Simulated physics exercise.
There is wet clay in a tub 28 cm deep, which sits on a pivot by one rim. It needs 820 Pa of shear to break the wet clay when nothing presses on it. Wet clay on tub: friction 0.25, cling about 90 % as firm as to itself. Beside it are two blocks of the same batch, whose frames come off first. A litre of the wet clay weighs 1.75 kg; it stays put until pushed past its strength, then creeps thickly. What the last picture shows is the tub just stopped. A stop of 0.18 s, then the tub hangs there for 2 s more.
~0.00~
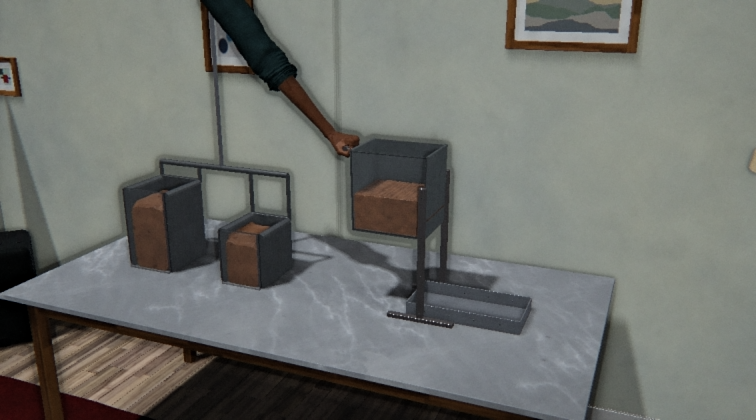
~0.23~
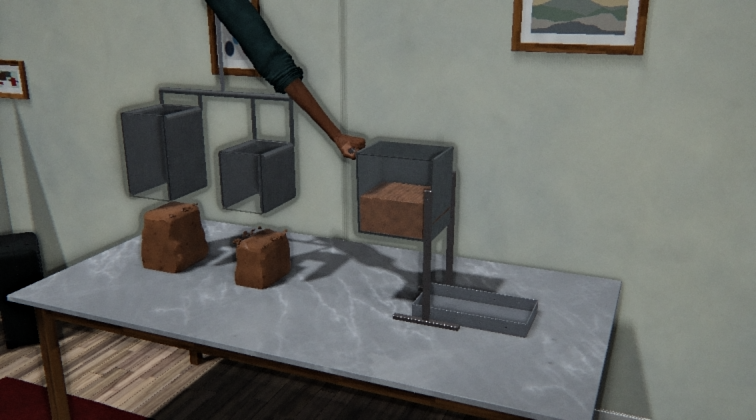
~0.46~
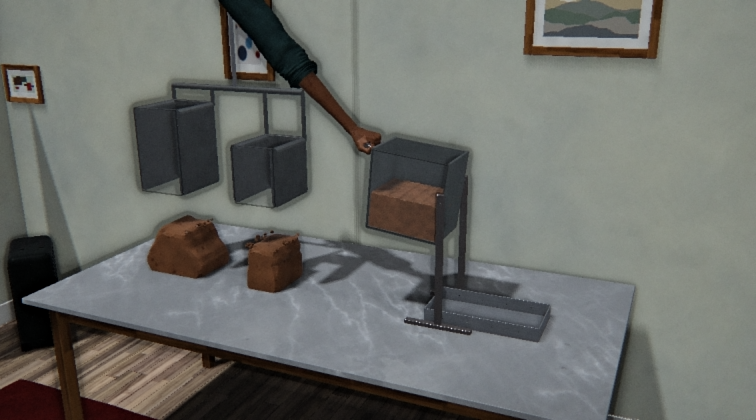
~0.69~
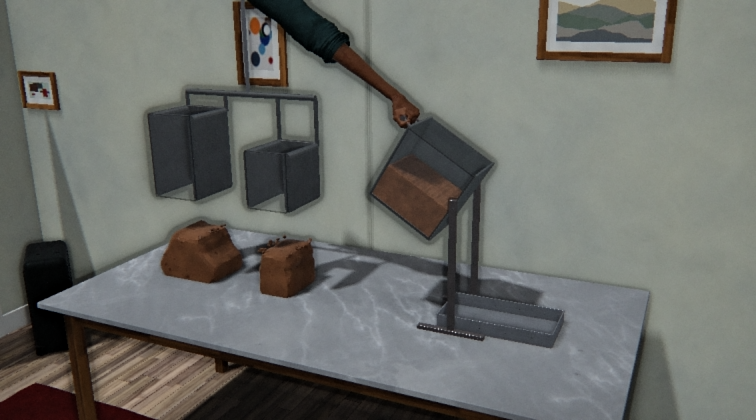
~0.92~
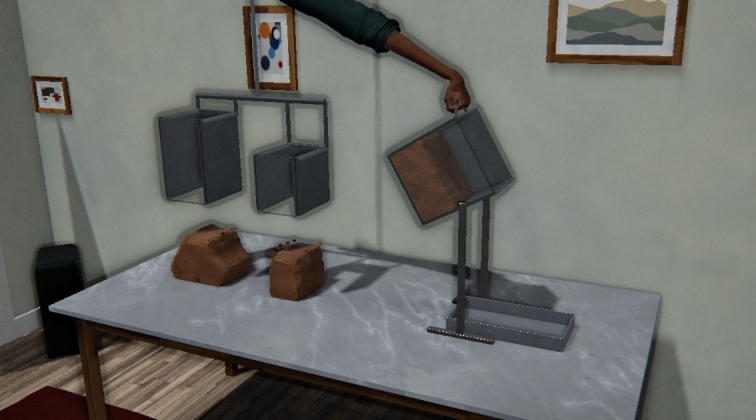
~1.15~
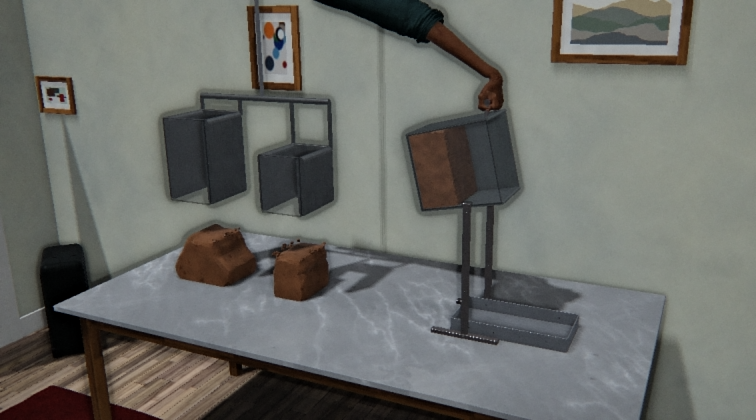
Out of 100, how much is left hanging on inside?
Around 100 out of 100.
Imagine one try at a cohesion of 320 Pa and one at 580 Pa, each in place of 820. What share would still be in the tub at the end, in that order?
Try one gives 100 per cent, try two gives 100 per cent.
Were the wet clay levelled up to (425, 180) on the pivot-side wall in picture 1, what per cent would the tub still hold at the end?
It would be close to 100 percent.
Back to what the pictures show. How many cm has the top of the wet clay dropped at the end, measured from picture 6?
About 0 cm.
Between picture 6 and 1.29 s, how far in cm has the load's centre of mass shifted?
Close to 0 centimetres.
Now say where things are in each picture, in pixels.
Handle-side rim at (352, 151), tilt 0 degrees; top of the wet clay at (405, 200); blocks stand 28 cm, 18 cm (left to right), in the first frame.
Handle-side rim at (358, 153), tilt 0 degrees; top of the wet clay at (411, 202); blocks stand 25 cm, 18 cm (left to right), in the second frame.
Handle-side rim at (374, 149), tilt 6 degrees; top of the wet clay at (375, 193); blocks stand 19 cm, 18 cm (left to right), in the third frame.
Handle-side rim at (410, 128), tilt 32 degrees; top of the wet clay at (391, 167); blocks stand 19 cm, 18 cm (left to right), in the fourth frame.
Handle-side rim at (457, 119), tilt 60 degrees; top of the wet clay at (418, 143); blocks stand 19 cm, 18 cm (left to right), in the fifth frame.
Handle-side rim at (487, 121), tilt 77 degrees; top of the wet clay at (440, 132); blocks stand 19 cm, 18 cm (left to right), in the sixth frame.
After 1.29 s, the tub is at 77 degrees and holds 100 %.
After 1.46 s, the tub is at 77 degrees and holds 100 %.
After 1.63 s, the tub is at 77 degrees and holds 100 %.
After 1.80 s, the tub is at 77 degrees and holds 100 %.
After 3.15 s, at the end, the tub is at 77 degrees and holds 100 %.
